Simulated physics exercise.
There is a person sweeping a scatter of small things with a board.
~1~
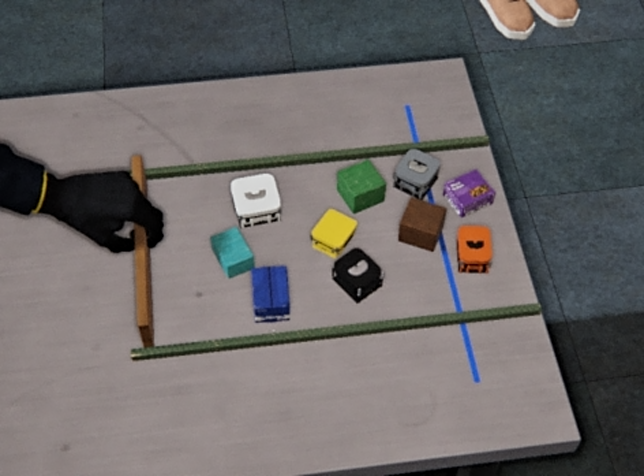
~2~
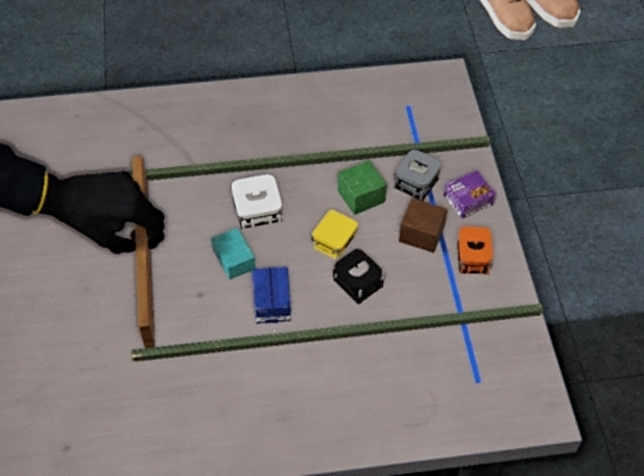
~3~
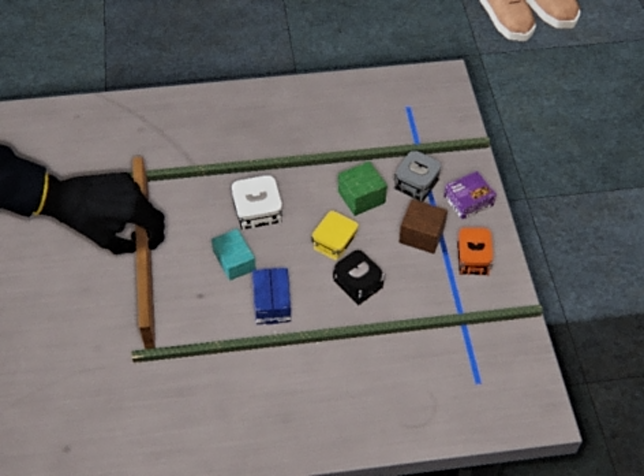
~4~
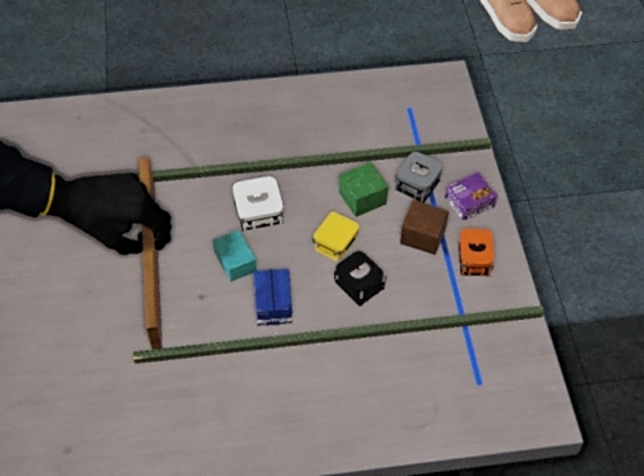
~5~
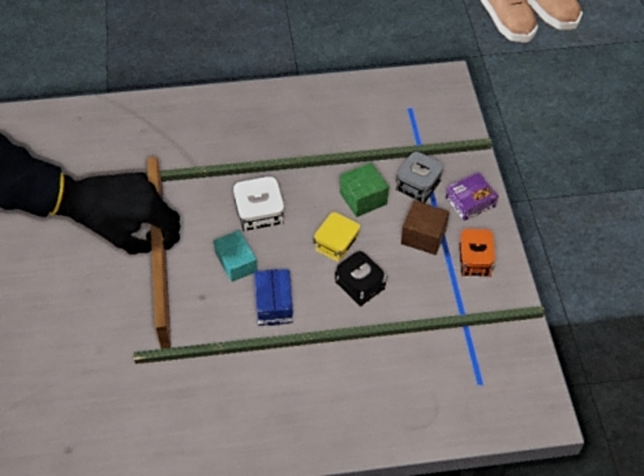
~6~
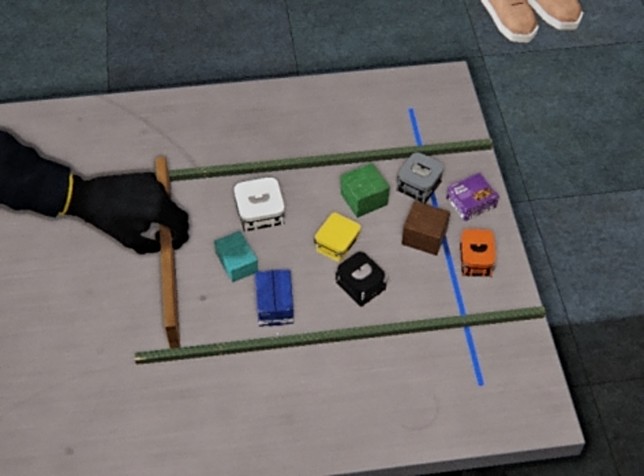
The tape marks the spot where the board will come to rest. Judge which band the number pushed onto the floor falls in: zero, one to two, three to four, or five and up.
The number of pieces cleared off the edge is going to be three or four exactly.
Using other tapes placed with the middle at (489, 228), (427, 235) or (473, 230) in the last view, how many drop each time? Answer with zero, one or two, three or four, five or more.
Lab note - count per position: Five or more; just one or two; five or more.
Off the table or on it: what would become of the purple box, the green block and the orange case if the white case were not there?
Purple box - gone; green block - safe; orange case - gone.
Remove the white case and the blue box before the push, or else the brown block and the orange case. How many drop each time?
You'd get 2 in the first case and 2 in the second one.
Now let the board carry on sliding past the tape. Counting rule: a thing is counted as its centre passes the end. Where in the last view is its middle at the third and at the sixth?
At (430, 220) for the third, at (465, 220) for the sixth.
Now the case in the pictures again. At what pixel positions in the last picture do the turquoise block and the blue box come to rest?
The turquoise block stops around (459, 235); the blue box around (473, 275).
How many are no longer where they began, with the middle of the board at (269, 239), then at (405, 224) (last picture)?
Tally: 3; 10.
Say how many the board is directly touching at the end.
The number is 3.
Early on, none off yet; purple box at rest near (472, 197); orange case at rest near (477, 254); grey case at rest near (420, 178).
A while later, none off yet; purple box travelled a little near (485, 198); orange case at rest near (477, 254); grey case travelled about its own width near (447, 174).
Finally, the number that fall off is three or four; lost, brown block, grey case, orange case and purple box.
